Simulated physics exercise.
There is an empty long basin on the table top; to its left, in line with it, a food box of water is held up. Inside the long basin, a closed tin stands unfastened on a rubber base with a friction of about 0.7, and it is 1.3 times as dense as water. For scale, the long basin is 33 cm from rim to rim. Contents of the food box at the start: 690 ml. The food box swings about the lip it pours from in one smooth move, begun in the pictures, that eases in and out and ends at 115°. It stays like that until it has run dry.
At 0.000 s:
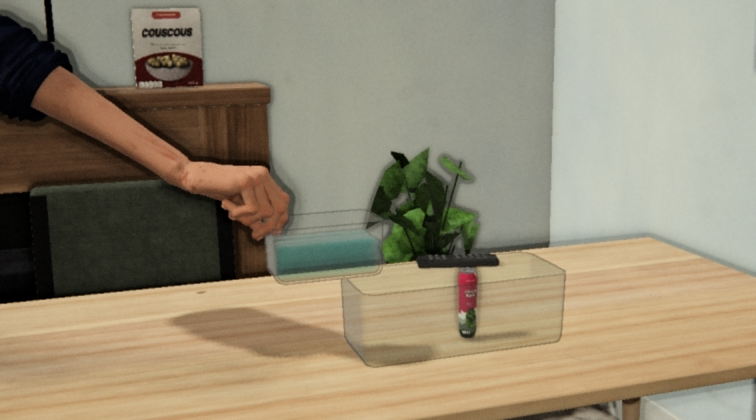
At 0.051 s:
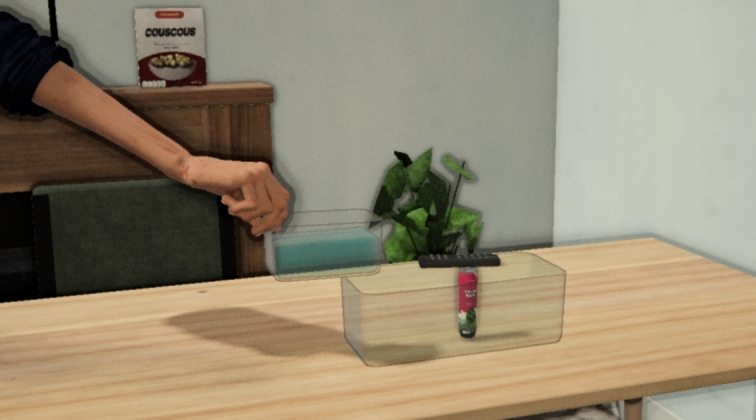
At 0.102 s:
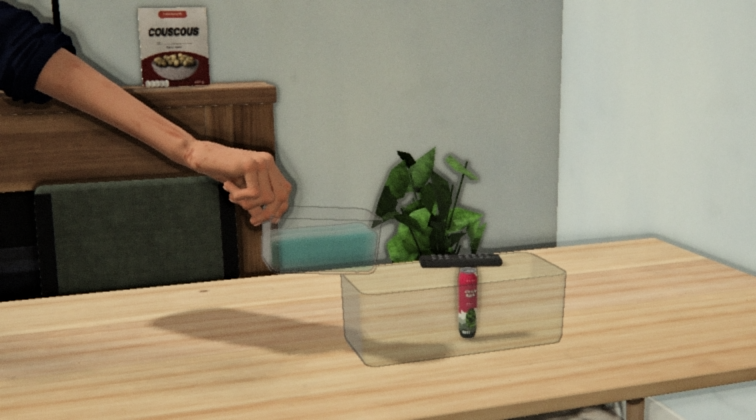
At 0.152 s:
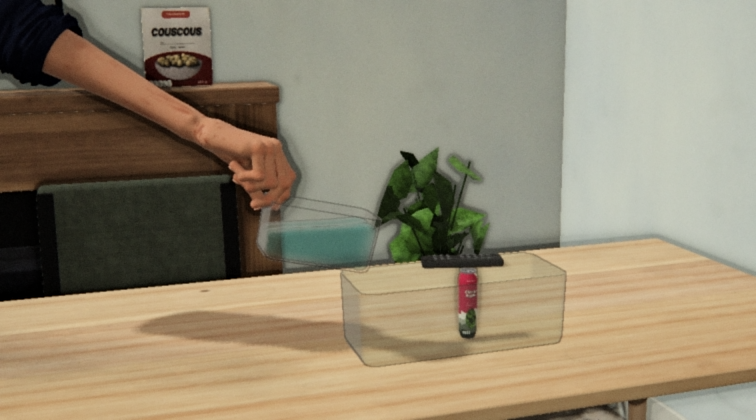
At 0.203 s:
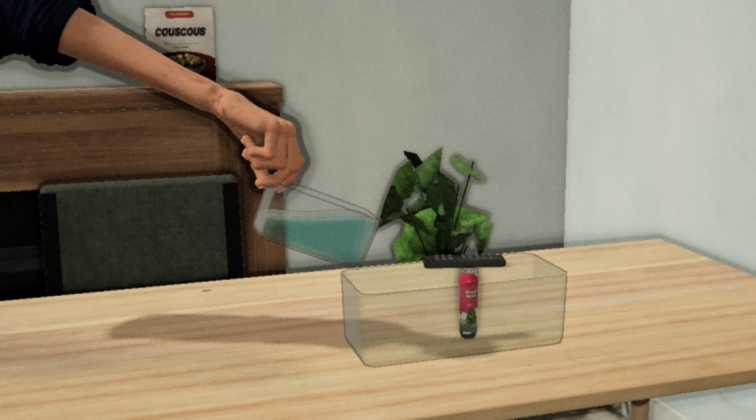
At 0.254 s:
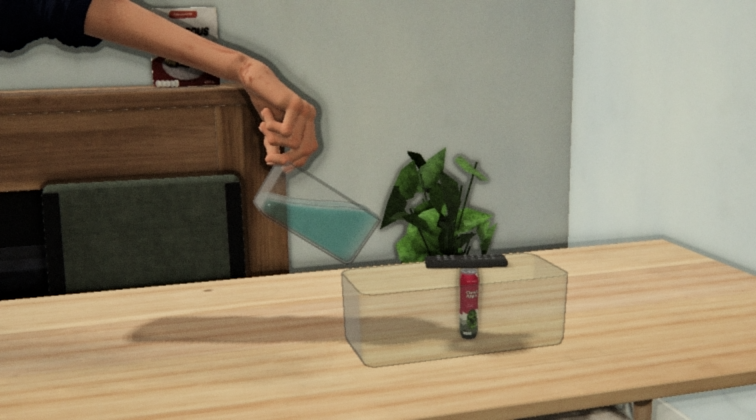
A clear box of blue-green water, held by a hand reaching in from the left, hangs over a pale wooden table in a grey-walled room, seen from slightly above. To its right sits an empty, clear long basin with a red container and green plant, while a dark chair and couscous packet stand behind. The hand raises the box's left side, tilting it steadily rightward, as the camera drifts slightly right.
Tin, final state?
Fallen.
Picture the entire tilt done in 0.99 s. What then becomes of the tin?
In that case the tin stays vertical.
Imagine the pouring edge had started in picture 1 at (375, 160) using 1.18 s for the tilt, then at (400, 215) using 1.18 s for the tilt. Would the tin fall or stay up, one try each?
First it tips over; then it stays on its base.
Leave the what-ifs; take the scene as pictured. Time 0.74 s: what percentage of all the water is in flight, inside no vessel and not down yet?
7 per cent or so.
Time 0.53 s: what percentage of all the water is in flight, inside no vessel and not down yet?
Roughly 54 percent.
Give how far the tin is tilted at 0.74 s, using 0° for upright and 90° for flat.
About 0 degrees from upright.
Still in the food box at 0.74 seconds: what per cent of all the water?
I reckon near 1 per cent still sits there.
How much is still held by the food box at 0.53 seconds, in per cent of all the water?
Around 32 percent.
After 0.53 s the tilt is 102° and 31 per cent is still to pour; the tin stands where it began.
After 0.74 s the tilt is 115° and 1 per cent is still to pour; the tin stands 3 cm from where it began.
After 0.95 s the tilt is 115° and 0 per cent is still to pour; the tin leans 4°.
After 1.18 s the tilt is 115° and 0 per cent is still to pour; the tin leans 23°.
In the end the tin lies on its side.
